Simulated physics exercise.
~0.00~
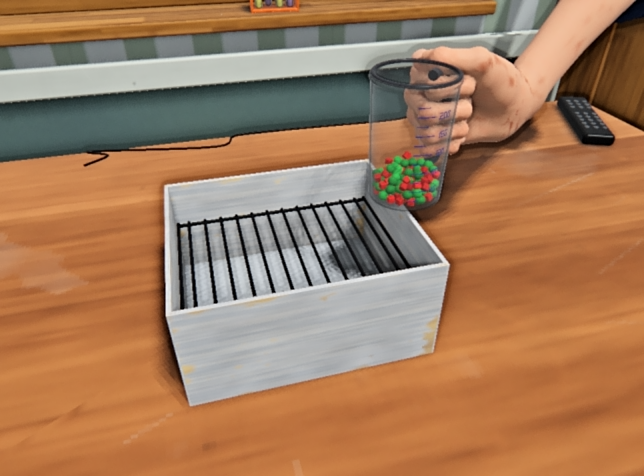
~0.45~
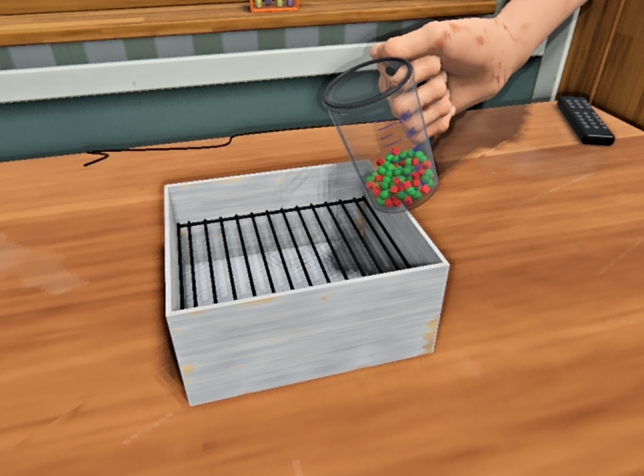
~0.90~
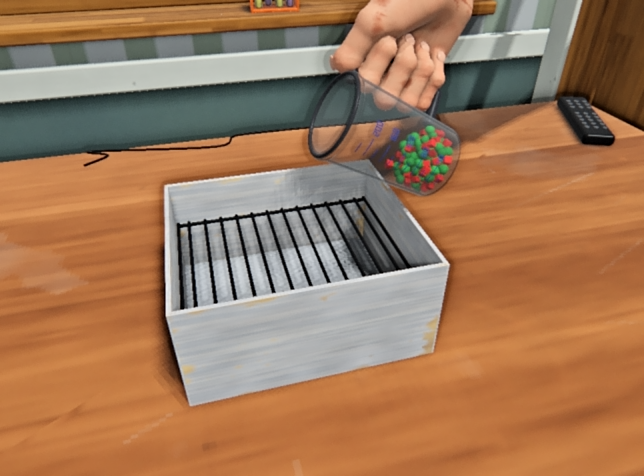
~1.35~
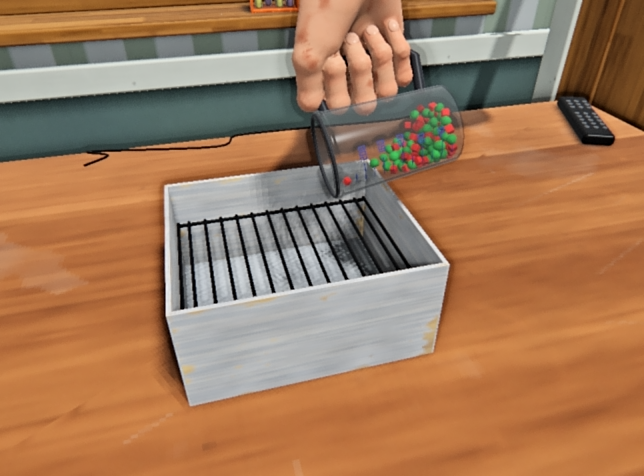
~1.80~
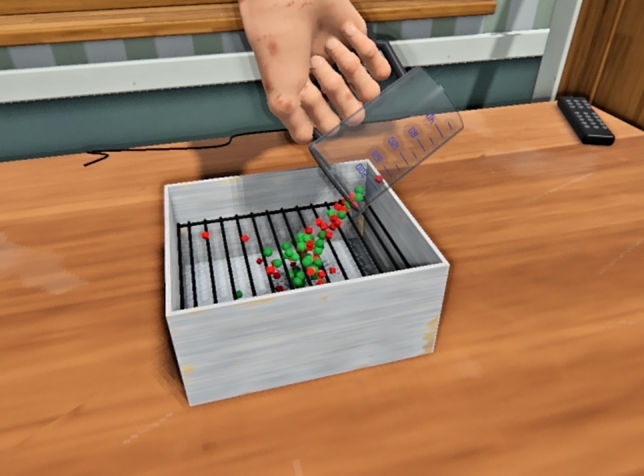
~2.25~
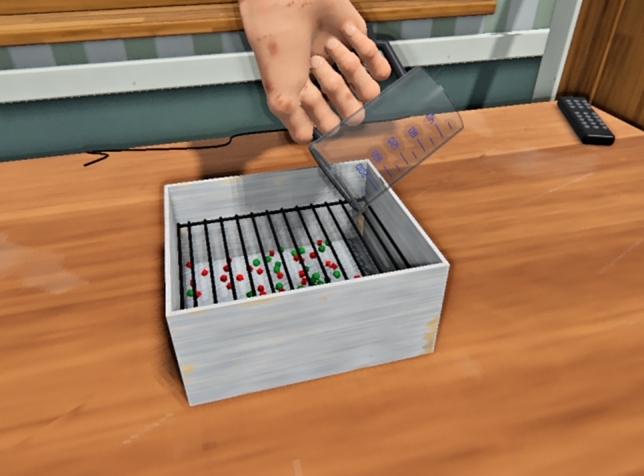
Green and red beads pouring from a clear cup tipped by a hand, all falling through a wire rack into a box.
